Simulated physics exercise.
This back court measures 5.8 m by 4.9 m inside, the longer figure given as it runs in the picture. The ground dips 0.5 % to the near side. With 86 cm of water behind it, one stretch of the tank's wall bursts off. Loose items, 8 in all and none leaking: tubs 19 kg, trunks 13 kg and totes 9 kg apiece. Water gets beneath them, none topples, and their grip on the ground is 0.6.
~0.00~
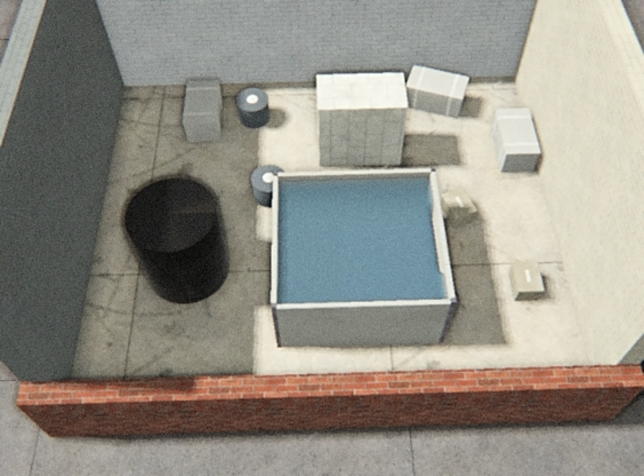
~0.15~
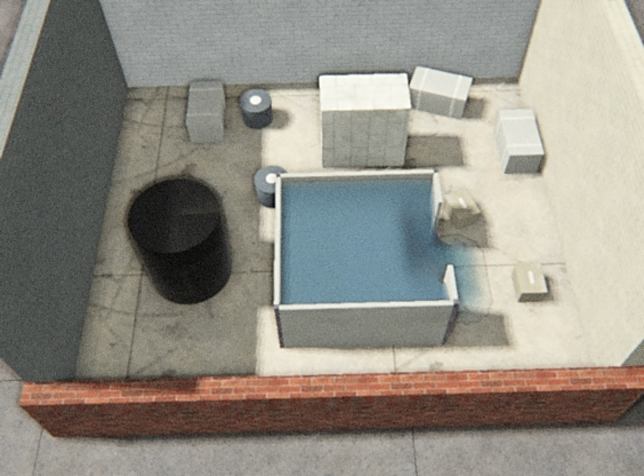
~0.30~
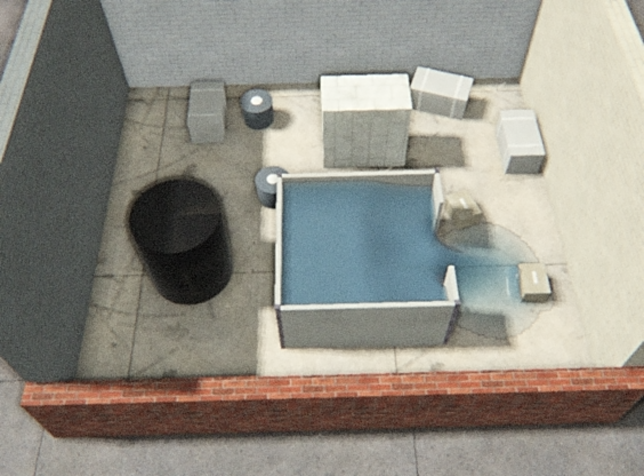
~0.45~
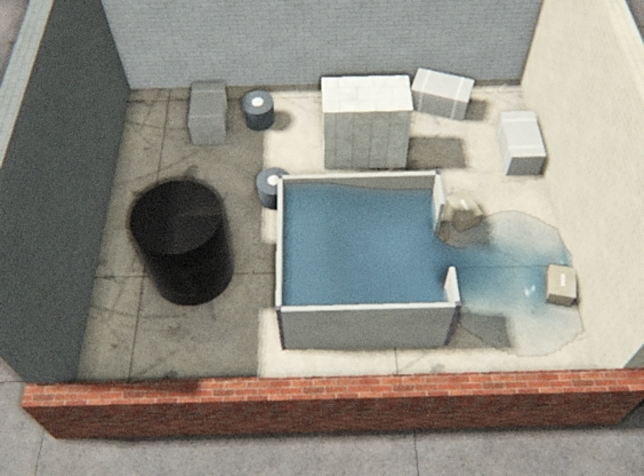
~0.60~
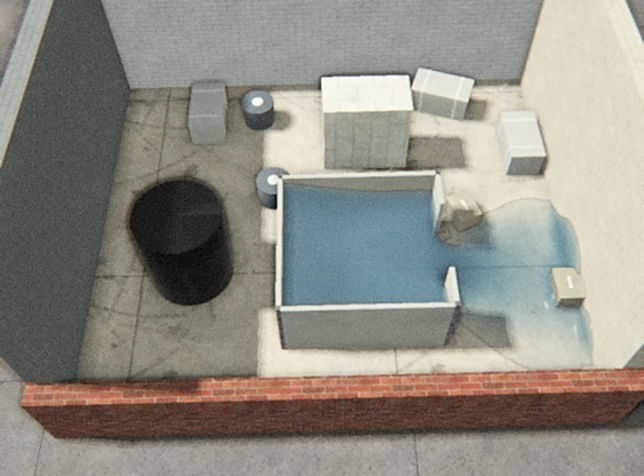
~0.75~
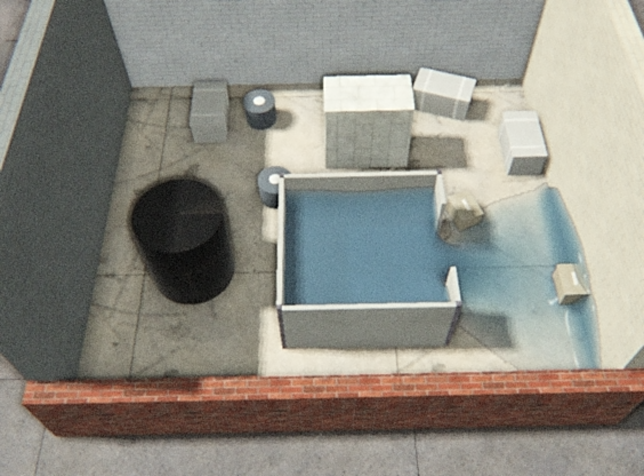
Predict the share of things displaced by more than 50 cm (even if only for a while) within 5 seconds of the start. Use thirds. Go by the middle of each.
Share: From one to two thirds.
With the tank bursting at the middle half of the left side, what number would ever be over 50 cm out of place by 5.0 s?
In that case 4 of them.
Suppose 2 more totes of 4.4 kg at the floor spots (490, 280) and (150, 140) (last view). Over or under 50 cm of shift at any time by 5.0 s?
In that order: Over, under.
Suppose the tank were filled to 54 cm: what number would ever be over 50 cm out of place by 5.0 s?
Then 3.
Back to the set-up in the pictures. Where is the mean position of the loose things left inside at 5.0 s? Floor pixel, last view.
Near (271, 183).
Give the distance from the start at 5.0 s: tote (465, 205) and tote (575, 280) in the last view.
In that order: 0 cm, 500 cm.
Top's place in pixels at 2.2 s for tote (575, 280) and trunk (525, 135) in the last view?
Near (539, 346) and (463, 76).
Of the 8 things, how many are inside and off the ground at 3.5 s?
At that moment 3.
After 1.1 s 0 of 8 are over 50 cm from their spots; 1 afloat.
After 2.2 s 2 of 8 are over 50 cm from their spots; 2 afloat.
After 3.5 s 3 of 8 are over 50 cm from their spots; 3 afloat.
After 5.0 s 3 of 8 are over 50 cm from their spots, and 3 have been at some point; 3 afloat.
